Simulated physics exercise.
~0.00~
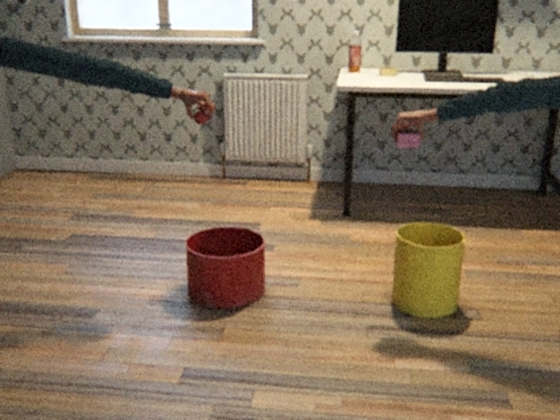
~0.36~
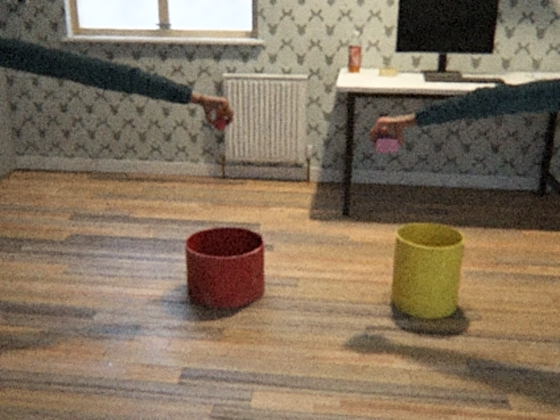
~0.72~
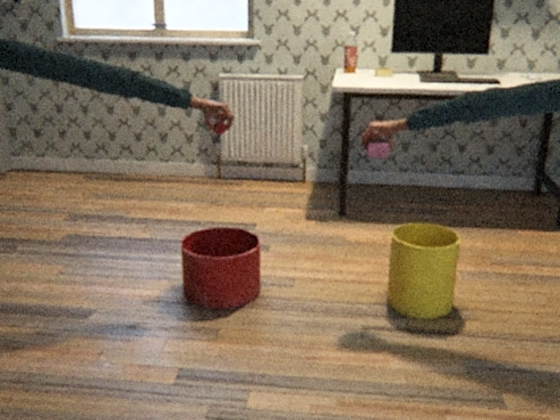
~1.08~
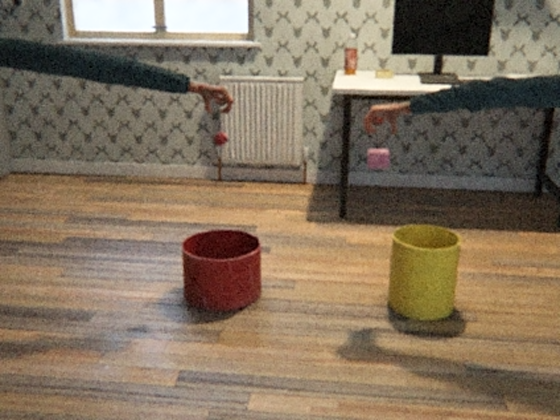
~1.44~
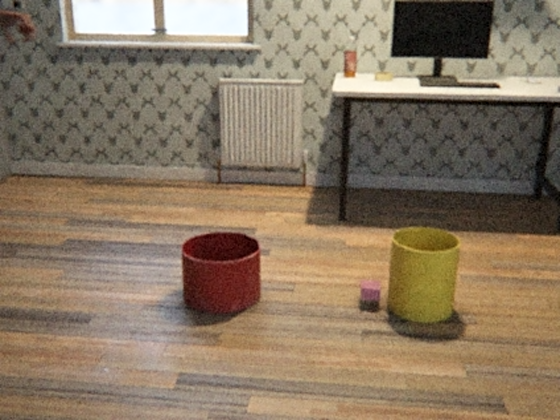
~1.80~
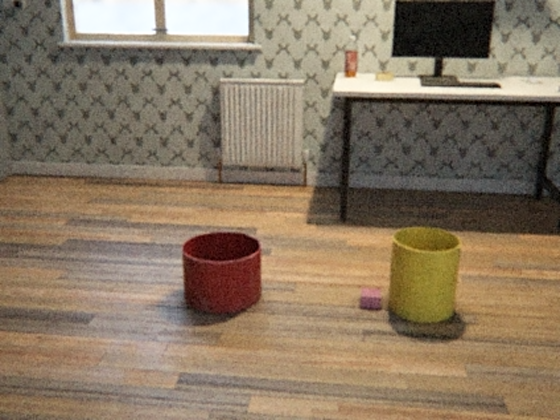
Red tomato and pink block dropping from two hands over bins, the tomato landing inside the red one, the block missing the yellow.
